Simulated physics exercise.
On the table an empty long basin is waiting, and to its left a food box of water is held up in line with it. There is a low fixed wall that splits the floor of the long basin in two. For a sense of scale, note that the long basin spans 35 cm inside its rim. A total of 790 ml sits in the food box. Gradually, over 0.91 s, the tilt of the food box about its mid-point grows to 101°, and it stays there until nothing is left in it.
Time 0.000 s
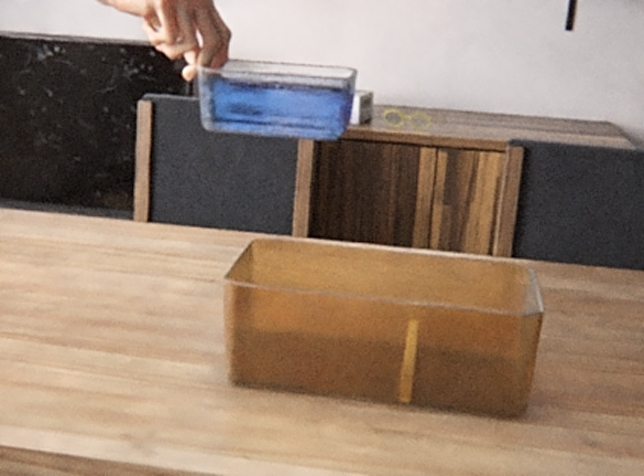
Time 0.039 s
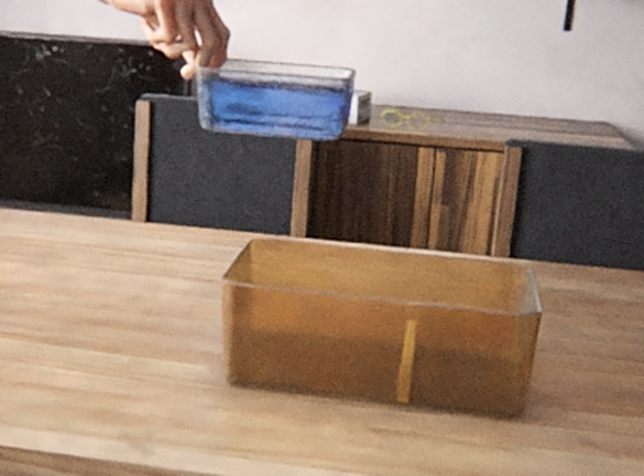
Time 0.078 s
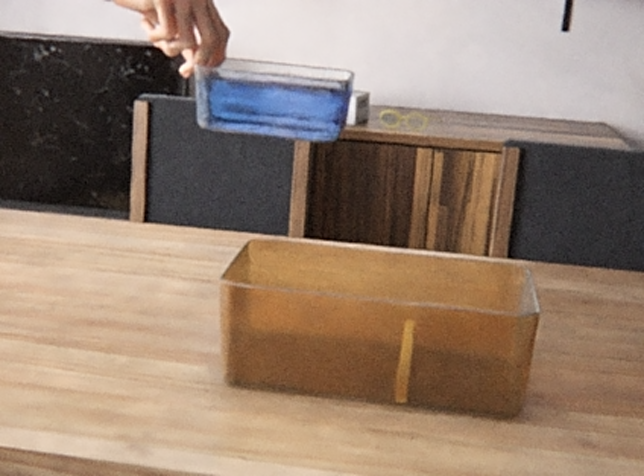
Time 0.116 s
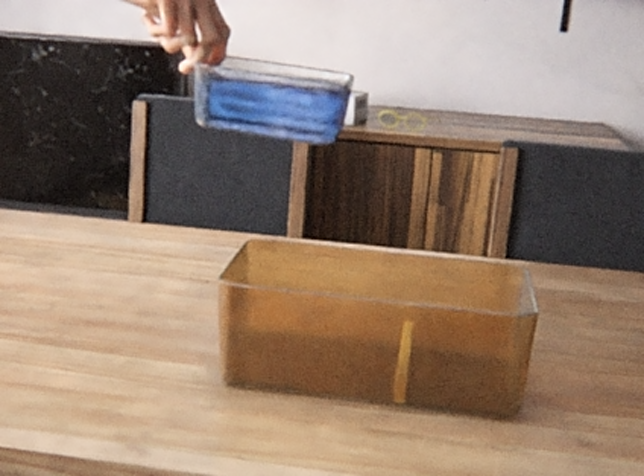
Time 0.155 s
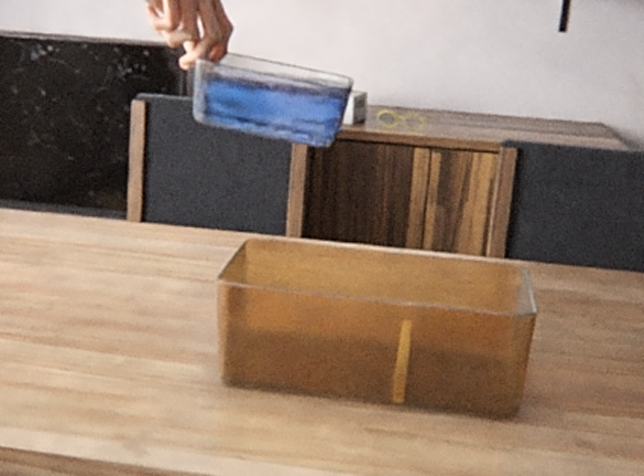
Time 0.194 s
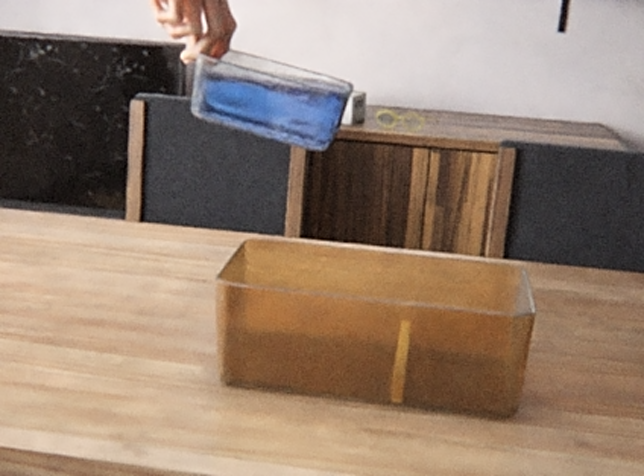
In a room with a light wall, dark chairs and a wooden cabinet, a wooden table is seen from slightly above. A long amber basin with a yellow strip stands on the table, while a hand at upper left holds a clear box of blue water above it. The hand keeps the box nearly level, then tilts its right end gently downward, as the view shifts very slightly.
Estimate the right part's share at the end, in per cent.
Roughly 50 per cent is in the right part.
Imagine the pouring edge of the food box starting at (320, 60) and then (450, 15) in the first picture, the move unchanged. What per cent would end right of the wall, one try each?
It comes to 10 per cent, and then 55 per cent.
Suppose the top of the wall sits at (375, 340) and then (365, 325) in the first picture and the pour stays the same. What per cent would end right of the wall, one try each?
70 per cent first, 75 per cent second.
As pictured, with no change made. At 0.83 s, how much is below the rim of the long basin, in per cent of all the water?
Around 84 parts in a hundred.
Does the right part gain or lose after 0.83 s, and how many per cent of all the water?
Net loss of about 2.
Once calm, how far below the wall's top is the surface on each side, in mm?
Left: Roughly 24 mm; right: Roughly 16 mm.
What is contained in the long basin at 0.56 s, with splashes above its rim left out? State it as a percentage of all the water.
12 %, roughly.
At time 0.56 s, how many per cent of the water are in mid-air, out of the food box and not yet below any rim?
Near 52 per cent at that moment.
After 0.56 s the tilt is 68° and 37 per cent is still to pour, 6 is left of the wall and 6 right of it.
After 0.83 s the tilt is 99° and 6 per cent is still to pour, 33 is left of the wall and 52 right of it.
After 1.11 s the tilt is 101° and 0 per cent is still to pour, 43 is left of the wall and 50 right of it.
After 1.41 s the tilt is 101° and 0 per cent is still to pour, 45 is left of the wall and 50 right of it.
In the end 45 per cent lies left of the wall, 50 right of it and 5 outside.
